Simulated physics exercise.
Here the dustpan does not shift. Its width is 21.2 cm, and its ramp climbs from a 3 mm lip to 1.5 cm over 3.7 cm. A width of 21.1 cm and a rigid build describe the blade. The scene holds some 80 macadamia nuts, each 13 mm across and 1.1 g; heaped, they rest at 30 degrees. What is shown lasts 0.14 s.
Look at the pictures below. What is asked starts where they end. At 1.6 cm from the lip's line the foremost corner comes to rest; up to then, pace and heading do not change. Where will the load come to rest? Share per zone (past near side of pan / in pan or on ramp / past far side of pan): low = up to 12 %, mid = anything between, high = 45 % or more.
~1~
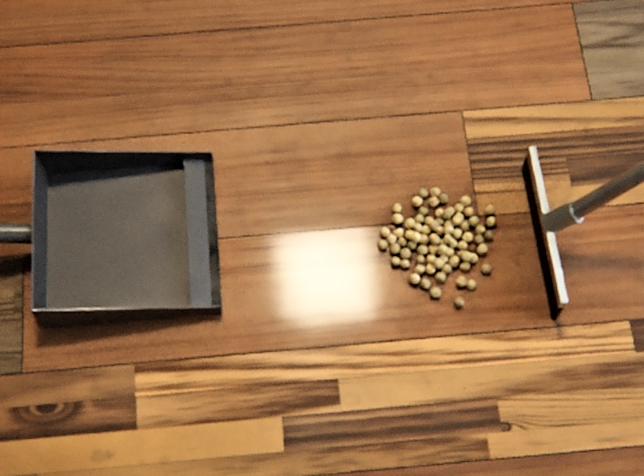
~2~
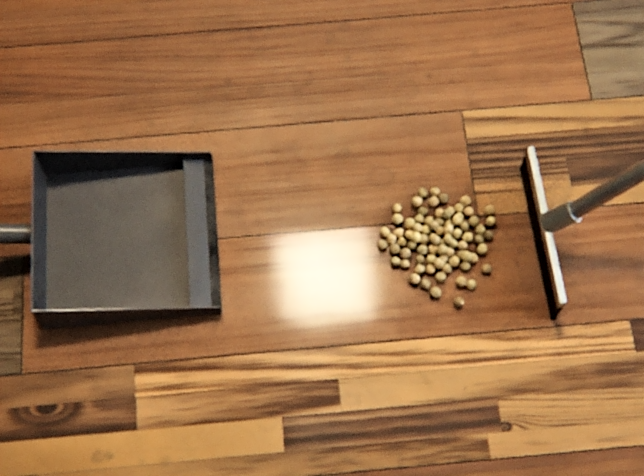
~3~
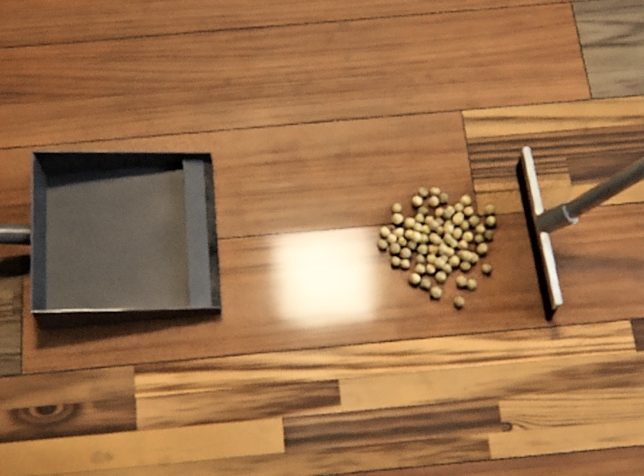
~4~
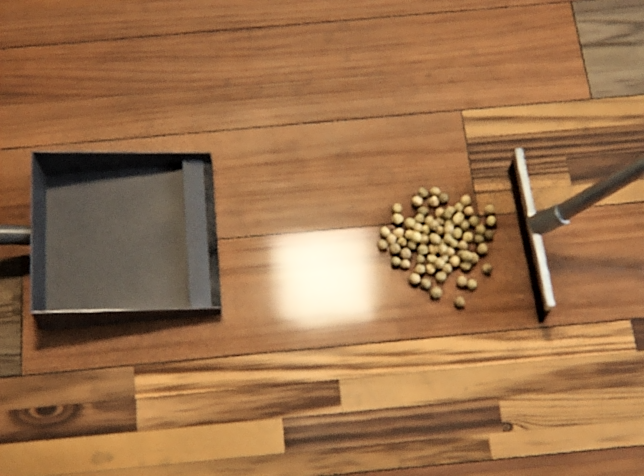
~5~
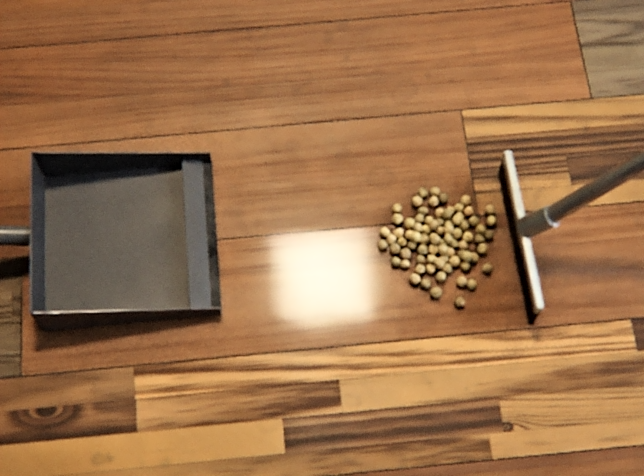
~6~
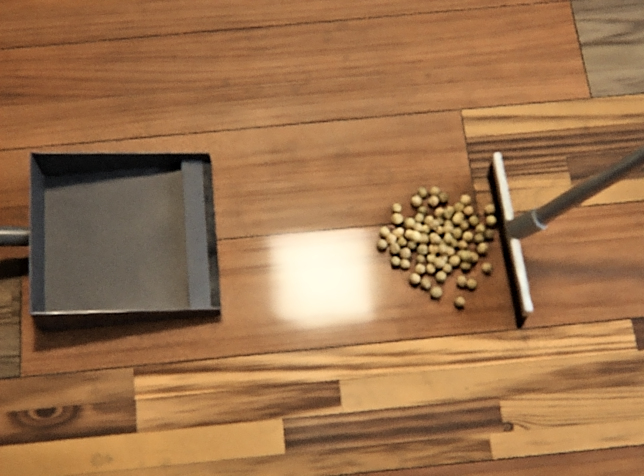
Near side - mid, pan - mid, far side - low.
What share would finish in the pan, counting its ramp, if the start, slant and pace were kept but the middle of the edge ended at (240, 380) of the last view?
Some 0 per cent.
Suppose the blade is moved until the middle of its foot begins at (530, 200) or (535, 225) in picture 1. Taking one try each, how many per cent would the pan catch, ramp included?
25 and 30 per cent, roughly.
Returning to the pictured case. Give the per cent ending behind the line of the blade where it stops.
25 %.
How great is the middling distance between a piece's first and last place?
That distance is close to 30 cm.
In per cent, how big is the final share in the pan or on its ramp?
Around 25 percent.
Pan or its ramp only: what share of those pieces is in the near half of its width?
Estimate: Close to 100 %.
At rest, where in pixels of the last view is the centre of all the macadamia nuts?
In the last view, approximately (214, 277).
Then, 0.33 s after the last picture, middle of the blade 20 cm from the lip; 0 % over the lip, far side 0 %, near side 15 %.
Then, 0.54 s after the last picture, middle of the blade 9 cm from the lip; 0 % over the lip, far side 0 %, near side 25 %.
Then, 0.88 s after the last picture, middle of the blade 2 cm from the lip; 25 % over the lip, far side 5 %, near side 30 %.
In the end, near side 30 %, pan 25 %, far side 5 %, in front of the lip or behind the blade 45 %.
